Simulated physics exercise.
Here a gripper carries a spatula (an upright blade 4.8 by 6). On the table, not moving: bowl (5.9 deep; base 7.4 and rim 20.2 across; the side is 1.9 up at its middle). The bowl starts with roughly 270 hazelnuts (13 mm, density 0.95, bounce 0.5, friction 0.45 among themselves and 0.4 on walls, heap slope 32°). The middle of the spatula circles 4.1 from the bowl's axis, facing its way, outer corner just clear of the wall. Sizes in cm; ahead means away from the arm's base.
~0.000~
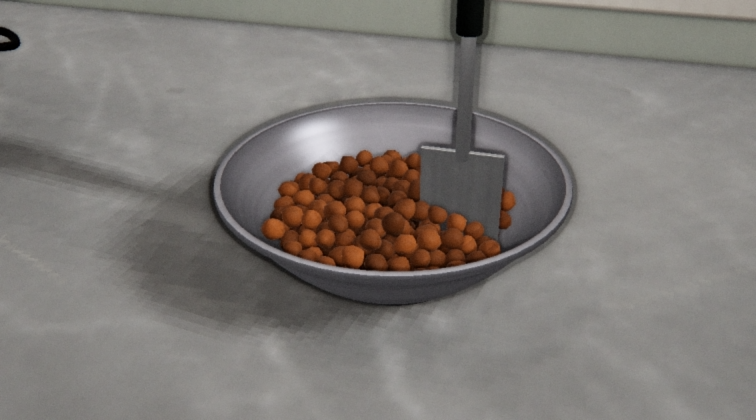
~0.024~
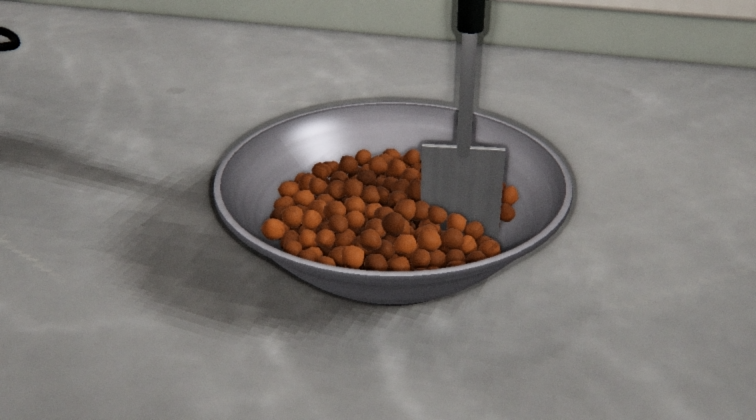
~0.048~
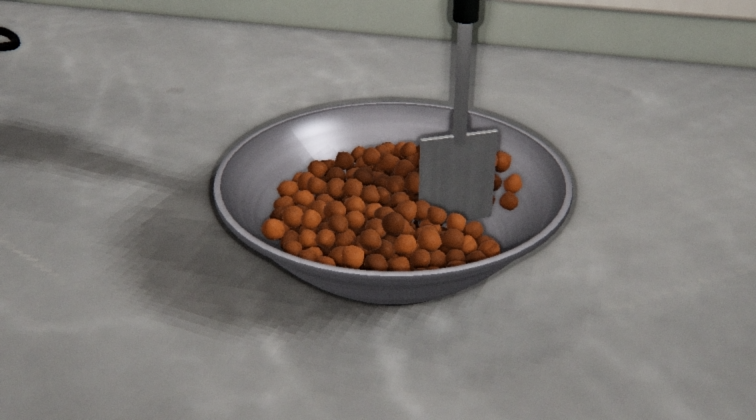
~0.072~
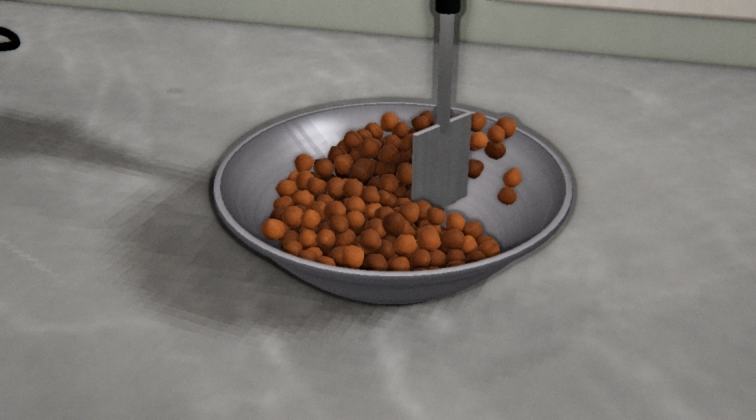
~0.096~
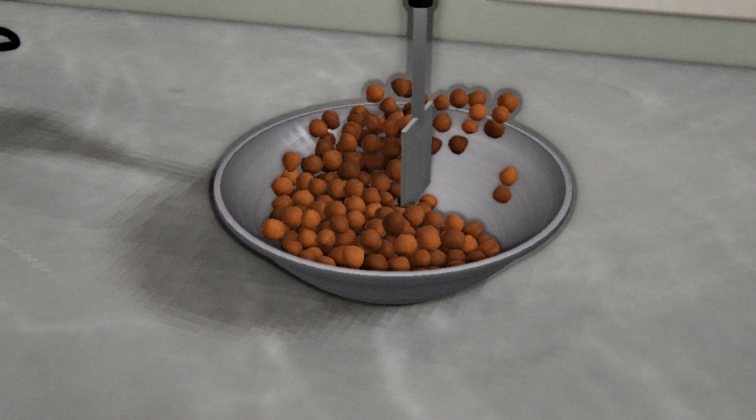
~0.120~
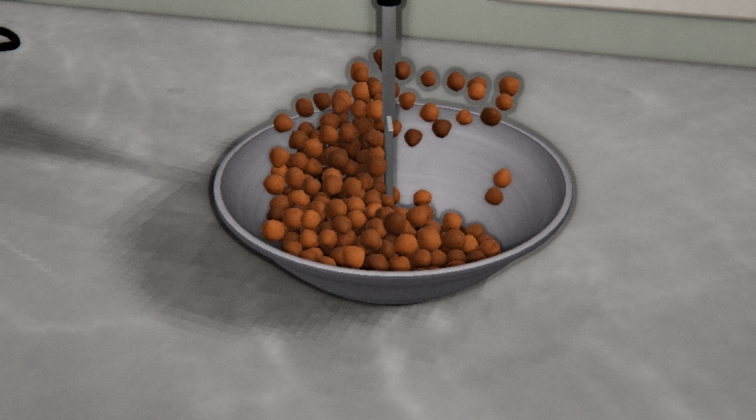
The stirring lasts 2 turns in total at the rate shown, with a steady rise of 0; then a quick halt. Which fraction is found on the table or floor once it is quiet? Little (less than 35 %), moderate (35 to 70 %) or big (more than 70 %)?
A moderate share, 35 to 70 %, ends on the table or floor.
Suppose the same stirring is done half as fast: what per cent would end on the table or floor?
In that case some 20 per cent.
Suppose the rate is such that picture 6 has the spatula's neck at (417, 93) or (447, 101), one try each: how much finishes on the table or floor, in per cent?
Some 45 and 20 per cent.
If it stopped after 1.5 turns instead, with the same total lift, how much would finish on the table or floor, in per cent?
Then about 50 per cent.
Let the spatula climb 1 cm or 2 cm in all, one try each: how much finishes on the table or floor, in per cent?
About 55 and 45 per cent.
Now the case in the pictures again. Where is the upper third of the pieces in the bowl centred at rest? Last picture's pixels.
Around (470, 213).
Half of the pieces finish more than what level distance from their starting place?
Roughly 18 cm.
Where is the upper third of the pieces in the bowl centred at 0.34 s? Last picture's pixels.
Around (496, 217).
After 0.34 s, 344° round, highest piece 12 above the table; 176 in the bowl, 51 on the table or floor, 45 in flight or on the tool.
After 0.56 s, 220° round, highest piece 9 above the table; 137 in the bowl, 121 on the table or floor, 14 in flight or on the tool.
After 0.87 s, 0° round, highest piece 6 above the table; 148 on the table or floor, 123 in the bowl, 1 in flight or on the tool.
After 1.57 s, 0° round, highest piece 5 above the table; 149 on the table or floor, 123 in the bowl.
In the end, 149 on the table or floor, 123 in the bowl. That is 55 % on the table or floor.
